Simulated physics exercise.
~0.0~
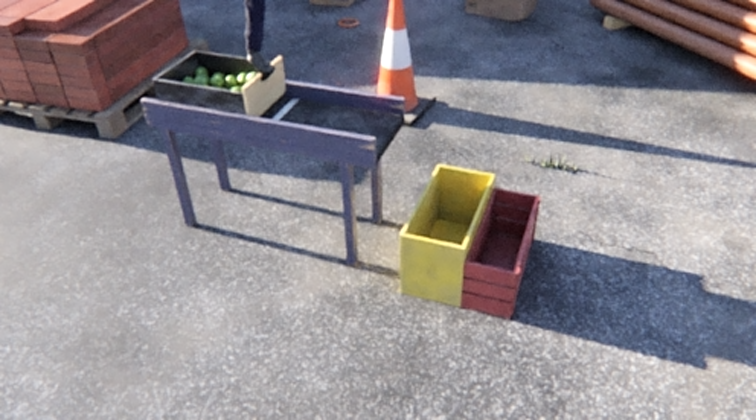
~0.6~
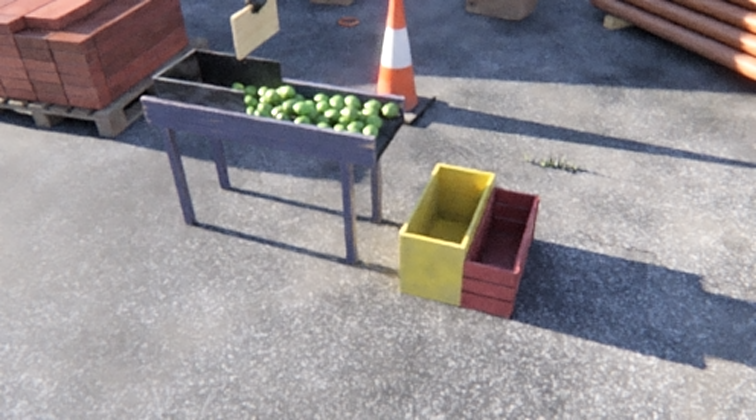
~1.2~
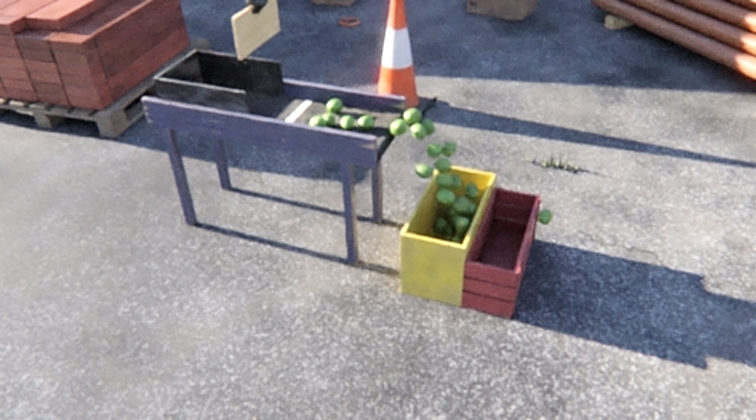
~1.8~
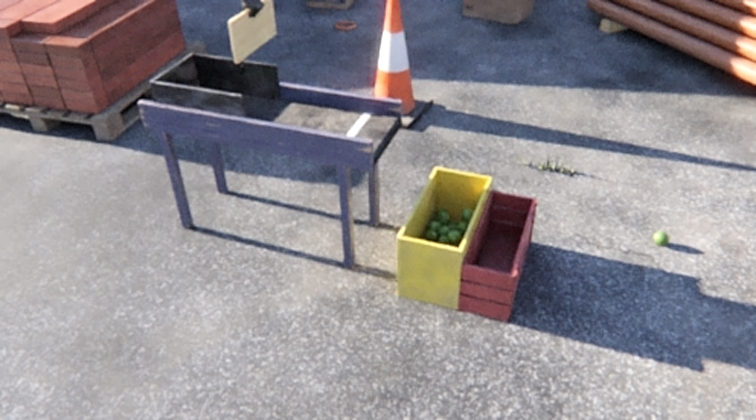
A dark purple, table-like conveyor stands on sunlit grey asphalt, seen from above by a slightly swaying camera, with red blocks on a pallet at left and an orange and white cone behind. Green limes sit in a black pen on its left end, while a yellow bin and a red tote wait beyond its right end. The pen's tan gate lifts, and the limes spread rightward along the belt. They spill off the end in an arc, mostly into the yellow bin. Finally the belt is empty, limes rest in the yellow bin, the red tote looks empty, and one lime lies on the ground at right.
